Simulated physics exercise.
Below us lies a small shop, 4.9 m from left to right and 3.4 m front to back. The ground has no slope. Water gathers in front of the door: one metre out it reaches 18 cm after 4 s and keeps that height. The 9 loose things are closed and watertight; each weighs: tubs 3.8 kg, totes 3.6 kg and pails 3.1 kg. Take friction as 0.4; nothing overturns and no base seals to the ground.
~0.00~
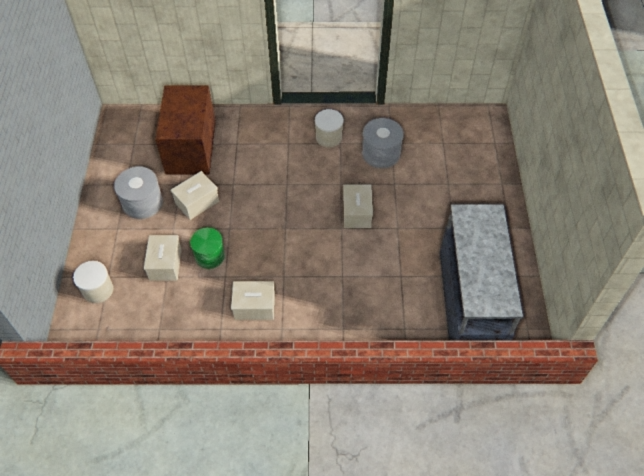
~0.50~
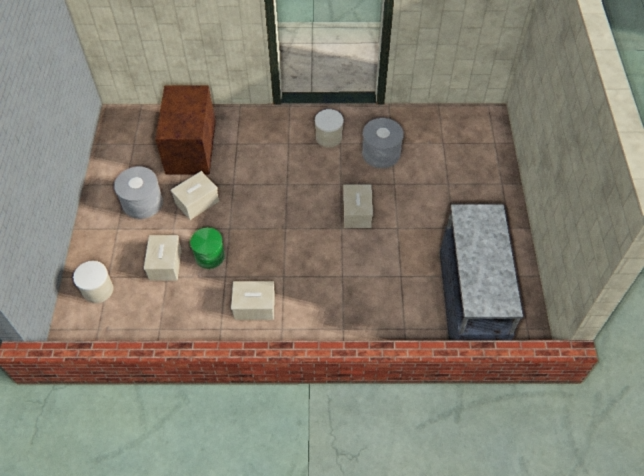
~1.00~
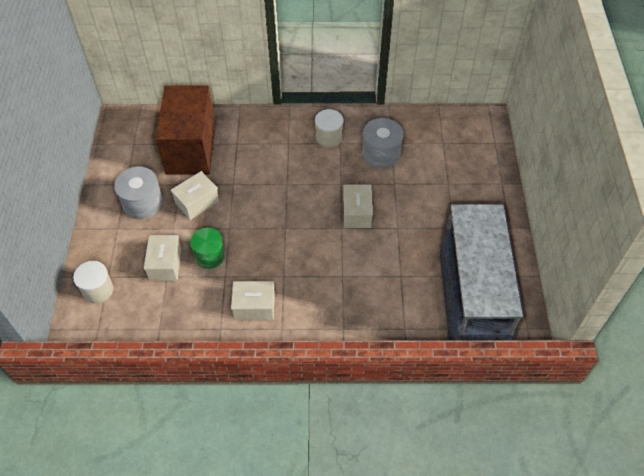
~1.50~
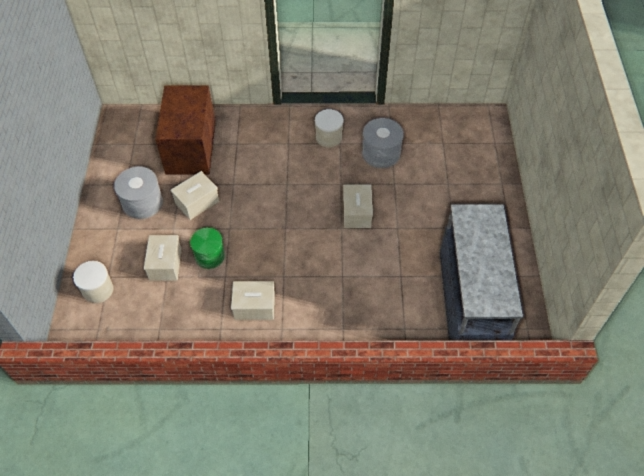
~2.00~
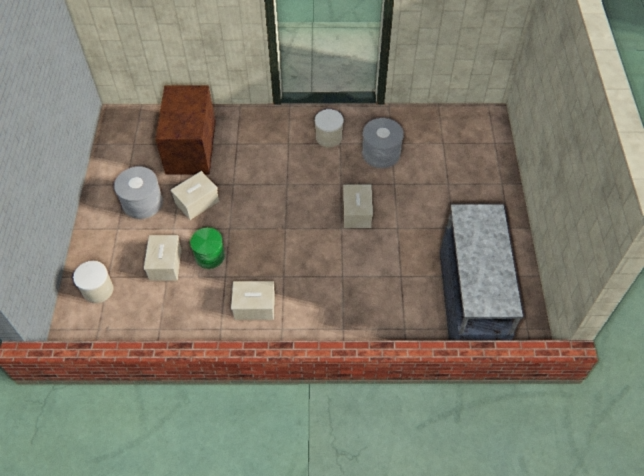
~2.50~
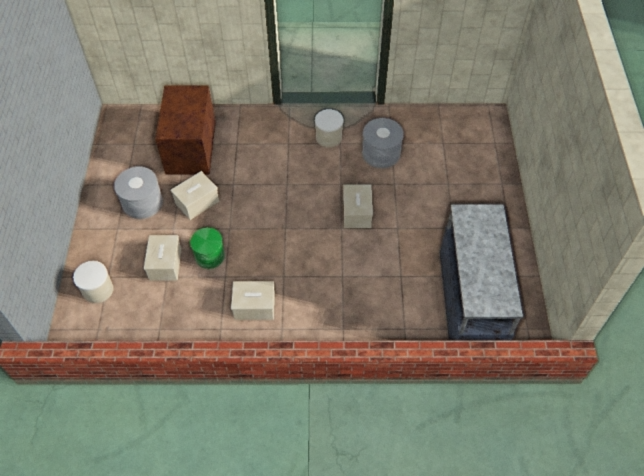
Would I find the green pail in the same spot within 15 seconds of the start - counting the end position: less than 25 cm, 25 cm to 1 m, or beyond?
Green pail travels far.
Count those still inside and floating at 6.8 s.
I count 5.
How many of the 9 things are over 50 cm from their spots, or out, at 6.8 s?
4 of them.
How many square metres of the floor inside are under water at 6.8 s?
Some 13 m2.
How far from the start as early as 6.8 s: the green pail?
About 120 cm.
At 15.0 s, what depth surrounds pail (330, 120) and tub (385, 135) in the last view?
Roughly 11 and 7 cm.
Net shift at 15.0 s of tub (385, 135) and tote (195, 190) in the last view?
In that order: 100 cm, 80 cm.
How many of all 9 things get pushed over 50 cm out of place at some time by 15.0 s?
9 of them.
After 3.5 s the green pail is near (206, 241), 0.0 m from its start, aground; 0 afloat.
After 6.8 s the green pail is near (133, 322), 1.1 m from its start, afloat; 5 afloat.
After 11.0 s the green pail is near (109, 123), 2.0 m from its start, afloat; 9 afloat.
After 15.0 s the green pail is near (127, 90), 2.3 m from its start, afloat; 9 afloat.
